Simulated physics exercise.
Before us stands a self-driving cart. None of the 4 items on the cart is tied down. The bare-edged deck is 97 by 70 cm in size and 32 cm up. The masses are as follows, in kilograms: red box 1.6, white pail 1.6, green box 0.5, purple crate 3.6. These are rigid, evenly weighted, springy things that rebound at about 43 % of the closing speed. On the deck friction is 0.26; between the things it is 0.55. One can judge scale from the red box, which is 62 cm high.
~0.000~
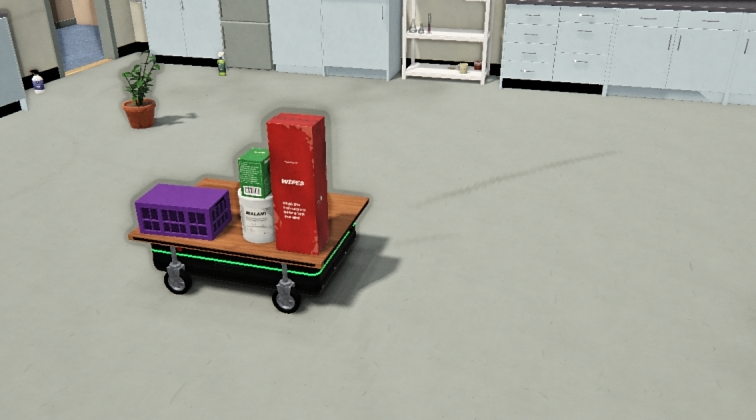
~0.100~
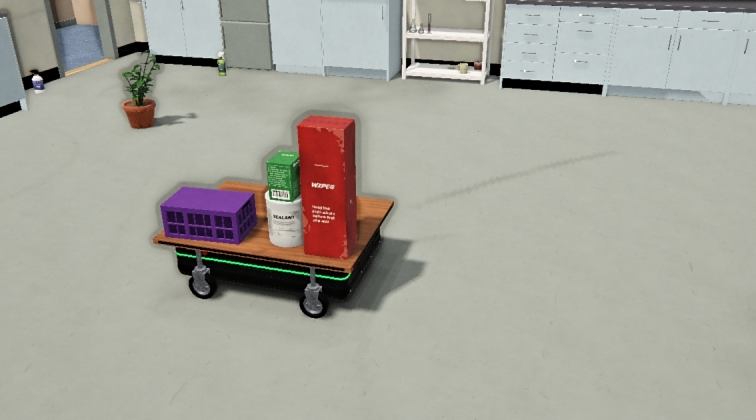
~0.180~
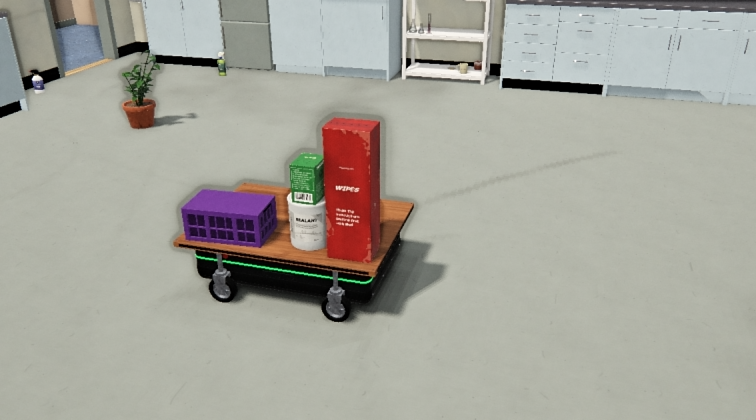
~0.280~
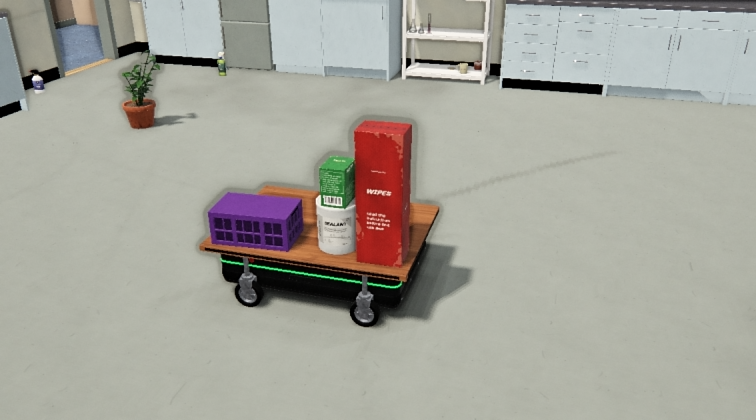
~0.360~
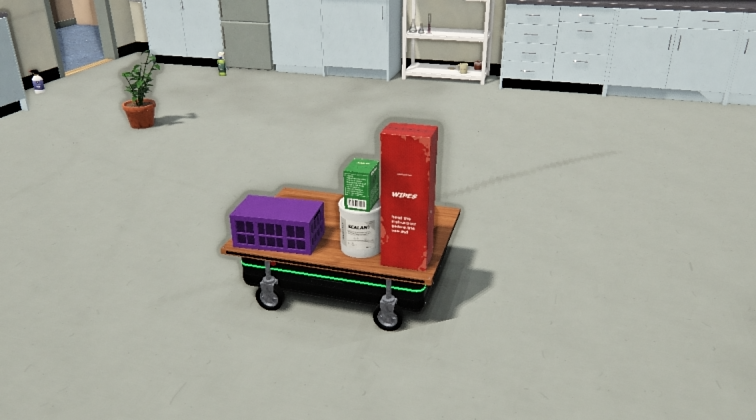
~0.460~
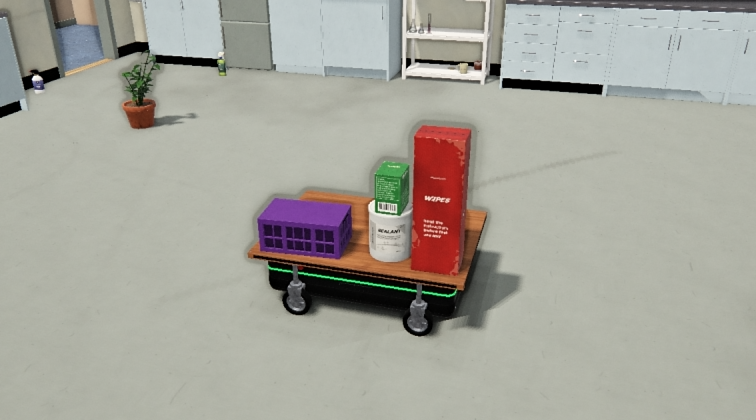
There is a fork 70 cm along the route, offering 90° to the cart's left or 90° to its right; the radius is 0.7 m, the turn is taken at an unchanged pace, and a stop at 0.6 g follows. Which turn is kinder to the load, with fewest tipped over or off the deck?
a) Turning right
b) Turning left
The answer is a.
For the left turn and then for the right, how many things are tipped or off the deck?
Tally: Left 4, right 3.
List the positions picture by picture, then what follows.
In the first picture, 0 cm covered; red box (300, 185); white pail (262, 213).
In the second picture, 14 cm covered; green box (286, 176); purple crate (210, 215).
In the third picture, 25 cm covered; green box (309, 179); purple crate (231, 218).
In the fourth picture, 39 cm covered; green box (338, 182); purple crate (257, 221).
In the fifth picture, 50 cm covered; green box (362, 185); purple crate (279, 224).
In the sixth picture, 64 cm covered; red box (440, 202); white pail (391, 230).
Turning left. At 1.06 s, 148 cm covered, turned 52°; red box, white pail and green box now off the deck; purple crate slid 11 cm.
After 1.46 s, 204 cm covered, turned 90°; purple crate now off the deck.
By the end (2.2 s), off the deck, red box, white pail, green box and purple crate.
Turning right instead, red box, white pail and green box tipped over or off the deck, 3 of 4 in all.
